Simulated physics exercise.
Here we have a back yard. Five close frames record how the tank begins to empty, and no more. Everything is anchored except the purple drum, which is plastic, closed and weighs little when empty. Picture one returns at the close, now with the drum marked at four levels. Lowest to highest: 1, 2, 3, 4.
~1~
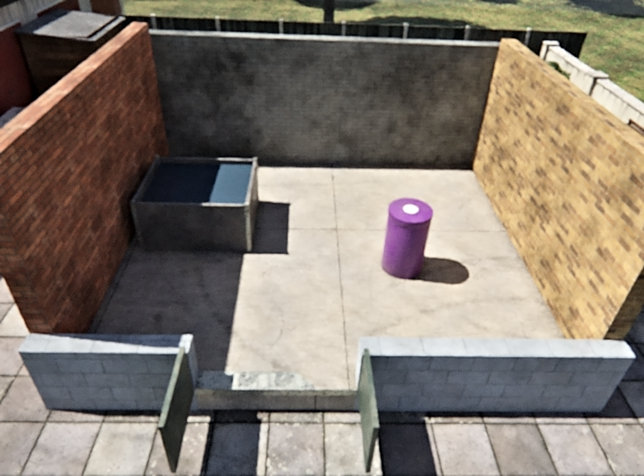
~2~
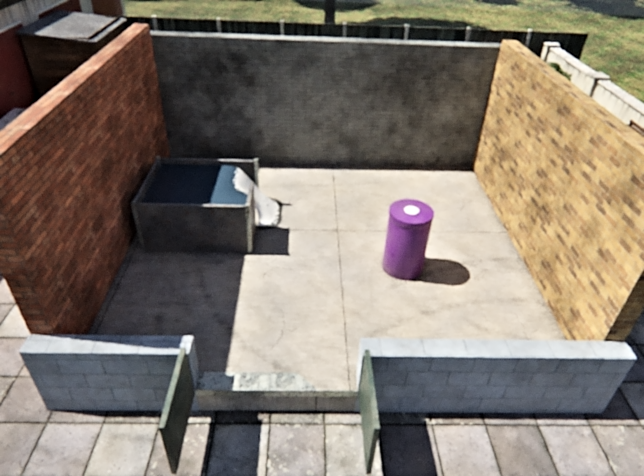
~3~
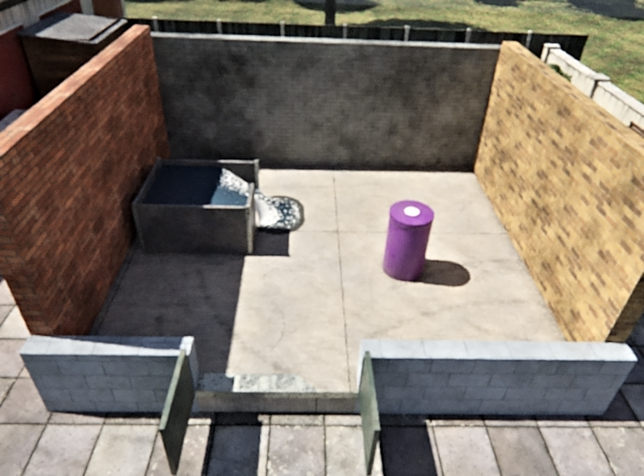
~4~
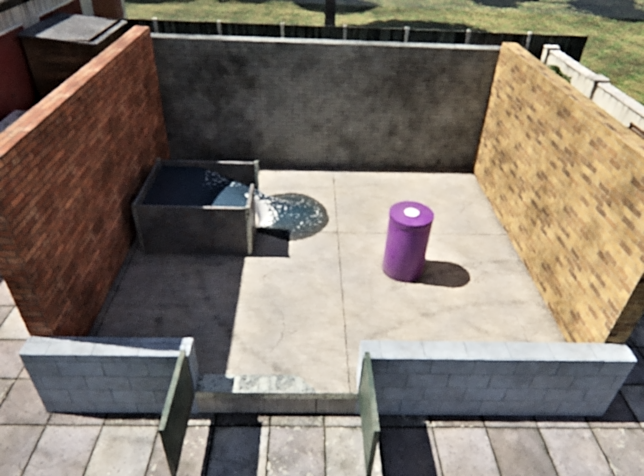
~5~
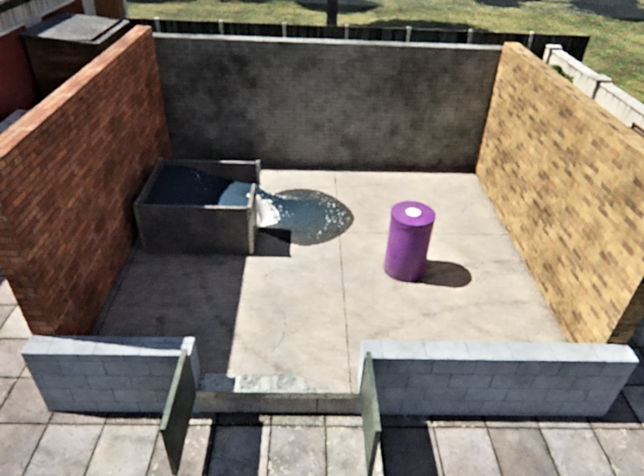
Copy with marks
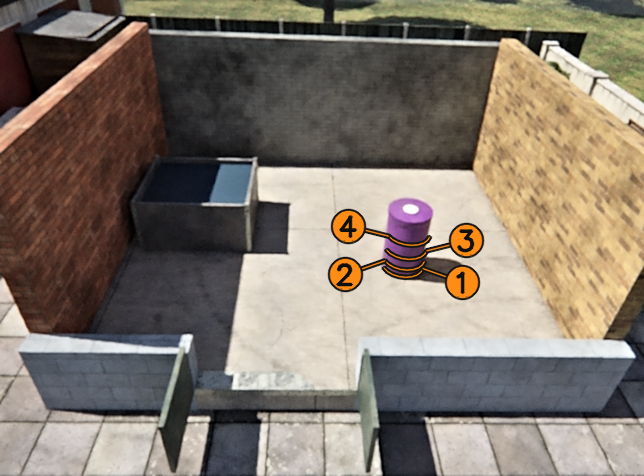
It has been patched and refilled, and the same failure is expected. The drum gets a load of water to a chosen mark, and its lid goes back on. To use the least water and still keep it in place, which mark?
Use level 2.
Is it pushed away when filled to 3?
No.
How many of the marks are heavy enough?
Three of them.
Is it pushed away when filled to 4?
No, that is safe.
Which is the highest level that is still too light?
1.
On the marked copy, 1 at (405, 277); 2 at (407, 270); 3 at (409, 259); 4 at (411, 245); from the bottom up 1, 2, 3, 4.
With 1, it is pushed about twice its own width away.
With 2, it does not move.
With 3, it does not move.
With 4, it does not move.
